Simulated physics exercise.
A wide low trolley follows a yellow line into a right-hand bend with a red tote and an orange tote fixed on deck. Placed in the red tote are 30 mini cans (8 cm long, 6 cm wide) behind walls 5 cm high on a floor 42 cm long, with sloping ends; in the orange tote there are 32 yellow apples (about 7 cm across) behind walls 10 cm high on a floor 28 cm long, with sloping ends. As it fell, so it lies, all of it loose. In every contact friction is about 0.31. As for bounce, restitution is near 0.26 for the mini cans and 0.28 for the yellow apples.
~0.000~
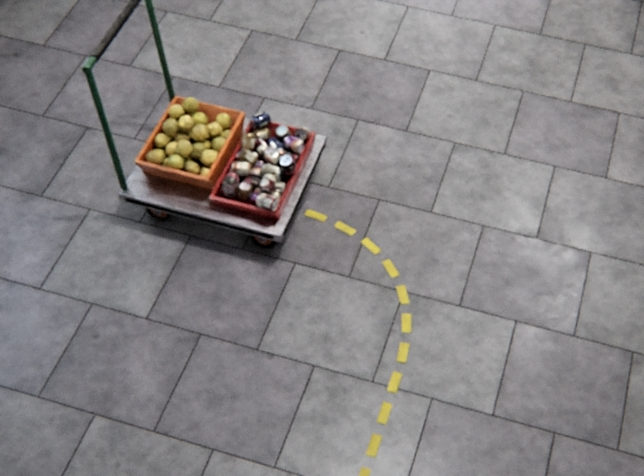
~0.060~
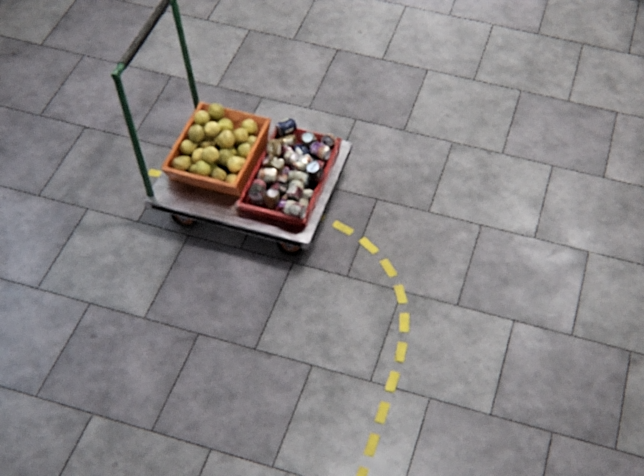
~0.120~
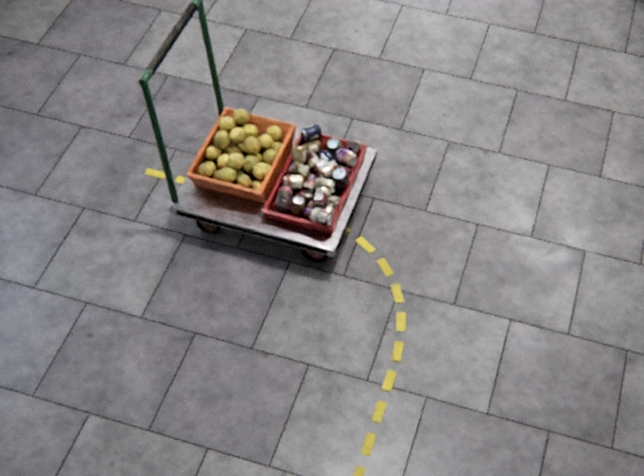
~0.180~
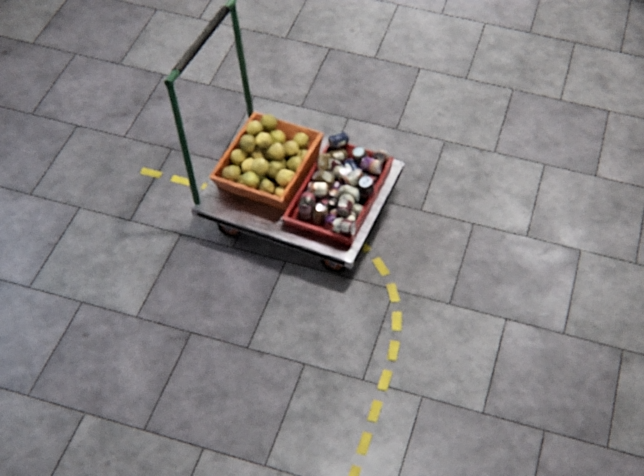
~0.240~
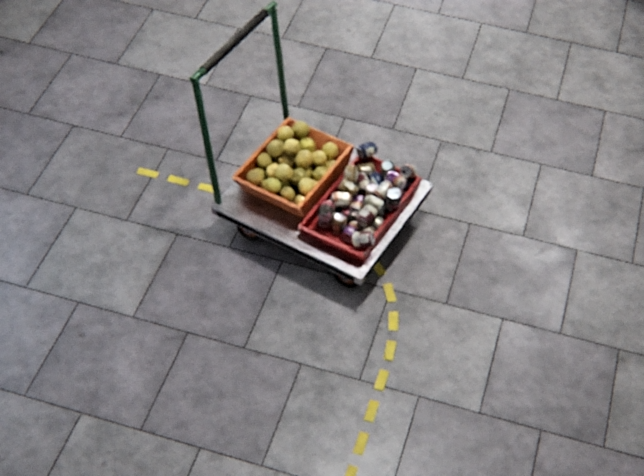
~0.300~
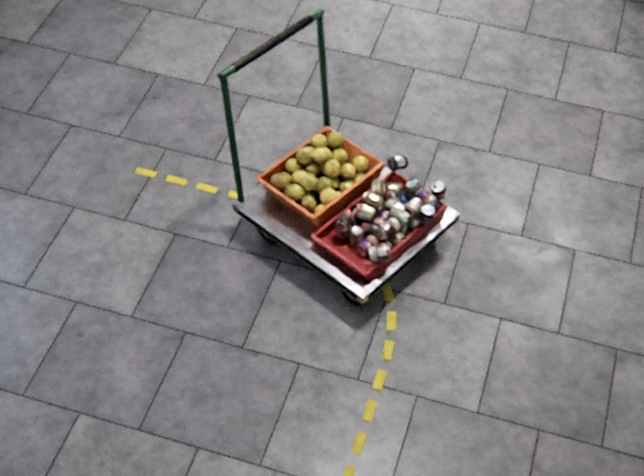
A flat cart carrying an orange tote of yellow apples and a red tote of small cans rolled right along a dashed yellow line, then turned toward the viewer as one can left the red tote.
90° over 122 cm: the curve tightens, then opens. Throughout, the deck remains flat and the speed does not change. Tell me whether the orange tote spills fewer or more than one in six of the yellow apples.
Honestly, the losses remain below a sixth.
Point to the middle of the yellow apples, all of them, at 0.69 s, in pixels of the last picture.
Middle: About (403, 319) px.
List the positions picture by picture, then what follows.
In the first frame (each is followed by its nearest rim corner in this view; the camera pans a little), orange tote, (208, 177); red tote, (276, 212); 0° round, 0 cm rolled; none out.
In the second frame, orange tote, (235, 184); red tote, (304, 219); 0° round, 12 cm rolled.
In the third frame, orange tote, (261, 191); red tote, (330, 226); 1° round, 25 cm rolled.
In the fourth frame, orange tote, (282, 198); red tote, (349, 238); 5° round, 37 cm rolled.
In the fifth frame, orange tote, (300, 206); red tote, (361, 254); 14° round, 49 cm rolled.
In the sixth frame, orange tote, (315, 216); red tote, (367, 273); 25° round, 62 cm rolled; 1 out, the lowest can at (398, 163).
After 0.39 s, red tote 26 in, 4 out and orange tote 32 in, 0 out.
After 0.51 s, red tote 23 in, 7 out and orange tote 32 in, 0 out.
After 0.69 s, red tote 21 in, 9 out and orange tote 31 in, 1 out.
Outcome (at 1.14 s), red tote 19 in, 11 out and orange tote 31 in, 1 out. Asked share, 1 of 32, 3 per cent.
